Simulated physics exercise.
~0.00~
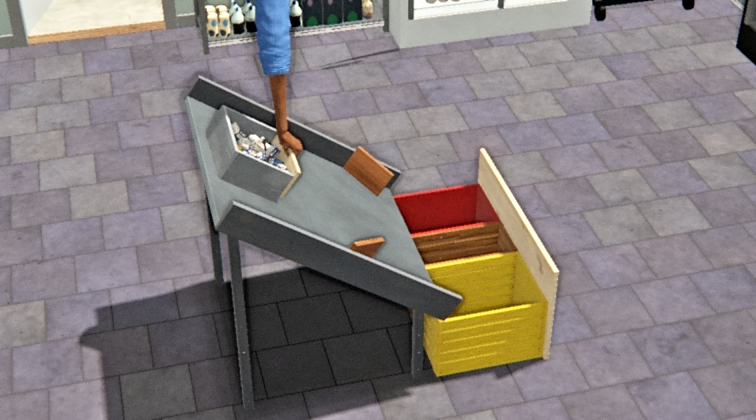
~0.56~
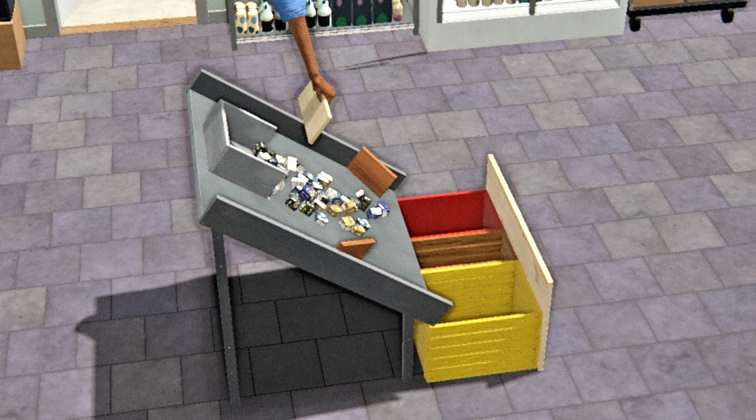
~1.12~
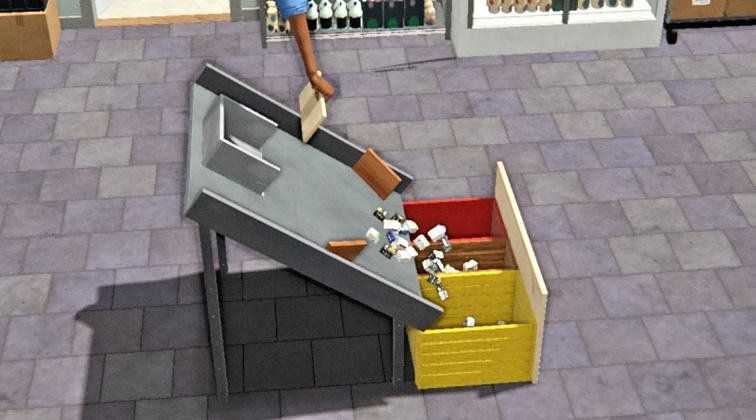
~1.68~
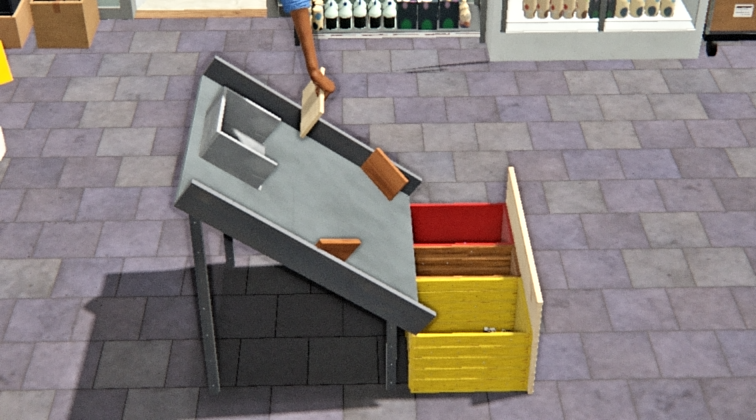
An arm in a blue sleeve reaches down from the top over a grey sloping table on a purplish tiled floor, seen from above in what looks like a shop with shelves behind. A grey pen at the table's upper left holds a heap of small pale cartons, and two brown boards stand lower down. Red, wooden and yellow bins wait at the right. The hand lifts the pale gate aside, and the cartons spill down the slope, pass between the boards and tumble off the edge. Finally the slope is empty, the cartons having dropped into the bins, mostly the wooden middle one.
